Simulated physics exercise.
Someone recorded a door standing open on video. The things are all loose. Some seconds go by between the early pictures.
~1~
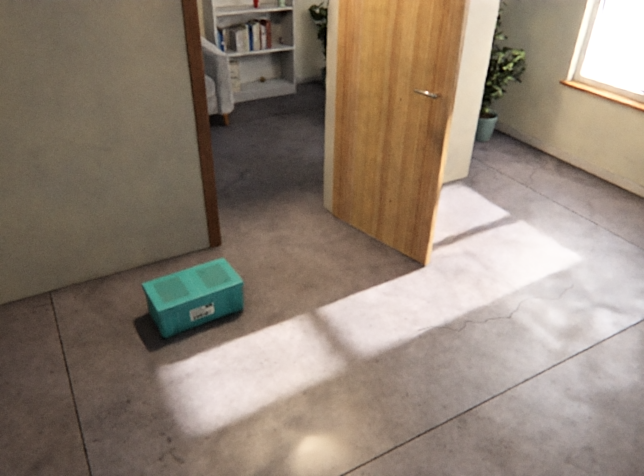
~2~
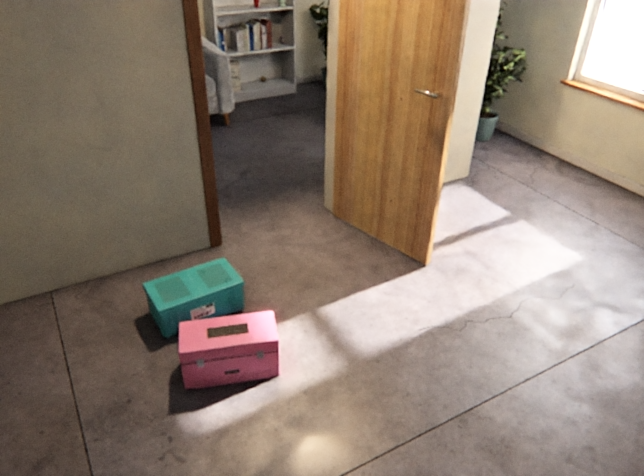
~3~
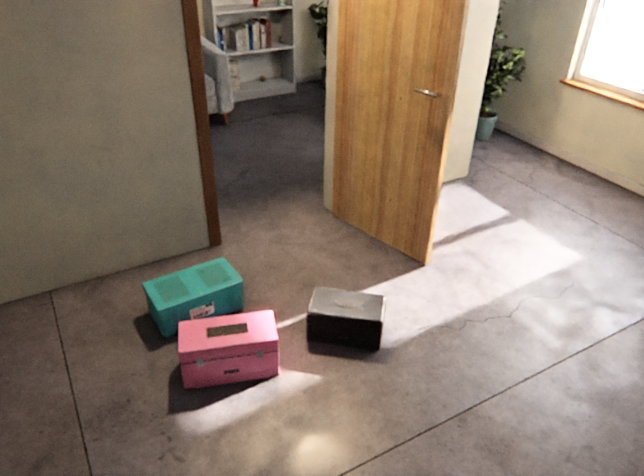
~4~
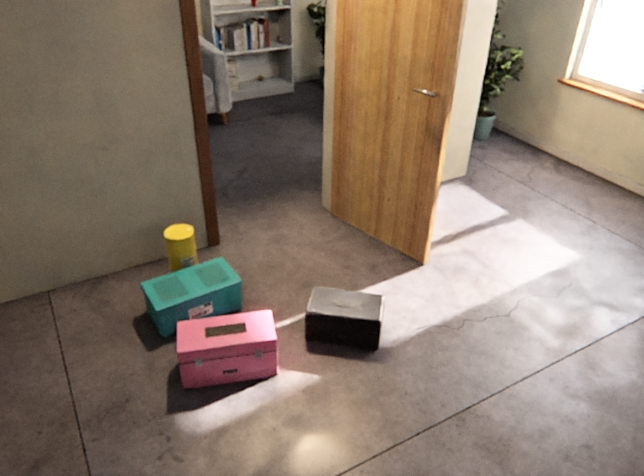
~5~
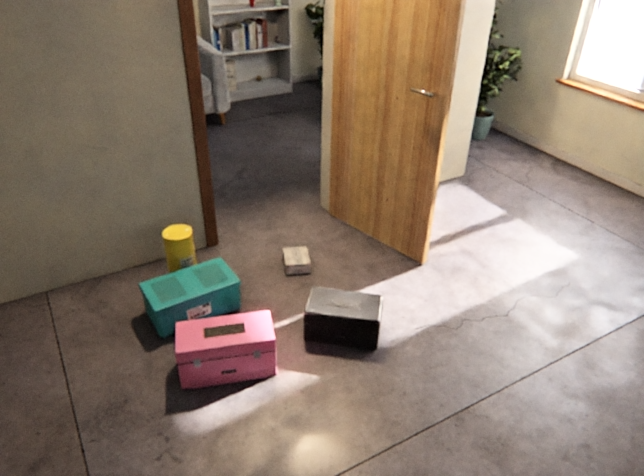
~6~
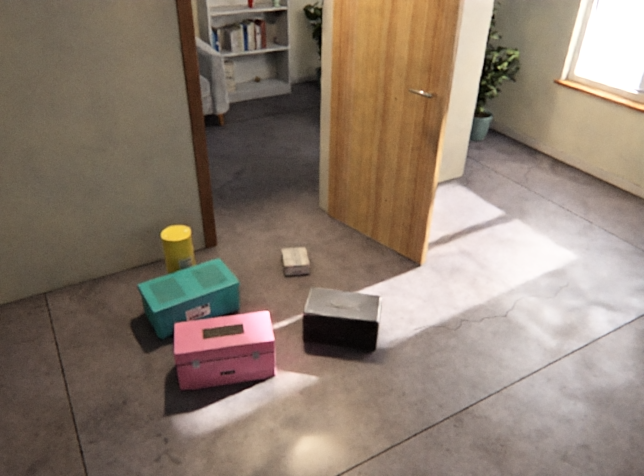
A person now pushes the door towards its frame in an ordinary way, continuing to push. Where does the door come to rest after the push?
Against the frame.
Then, 1.80 s on from there, open by 48°; white box shifted a little near (291, 260).
Then, 2.50 s on from there, open by 22°; white box shifted well along near (254, 246).
In the end, open by 0°; moved from the start, white box; the other 4 unmoved. At the end, from the last picture's camera, white box near (232, 226).
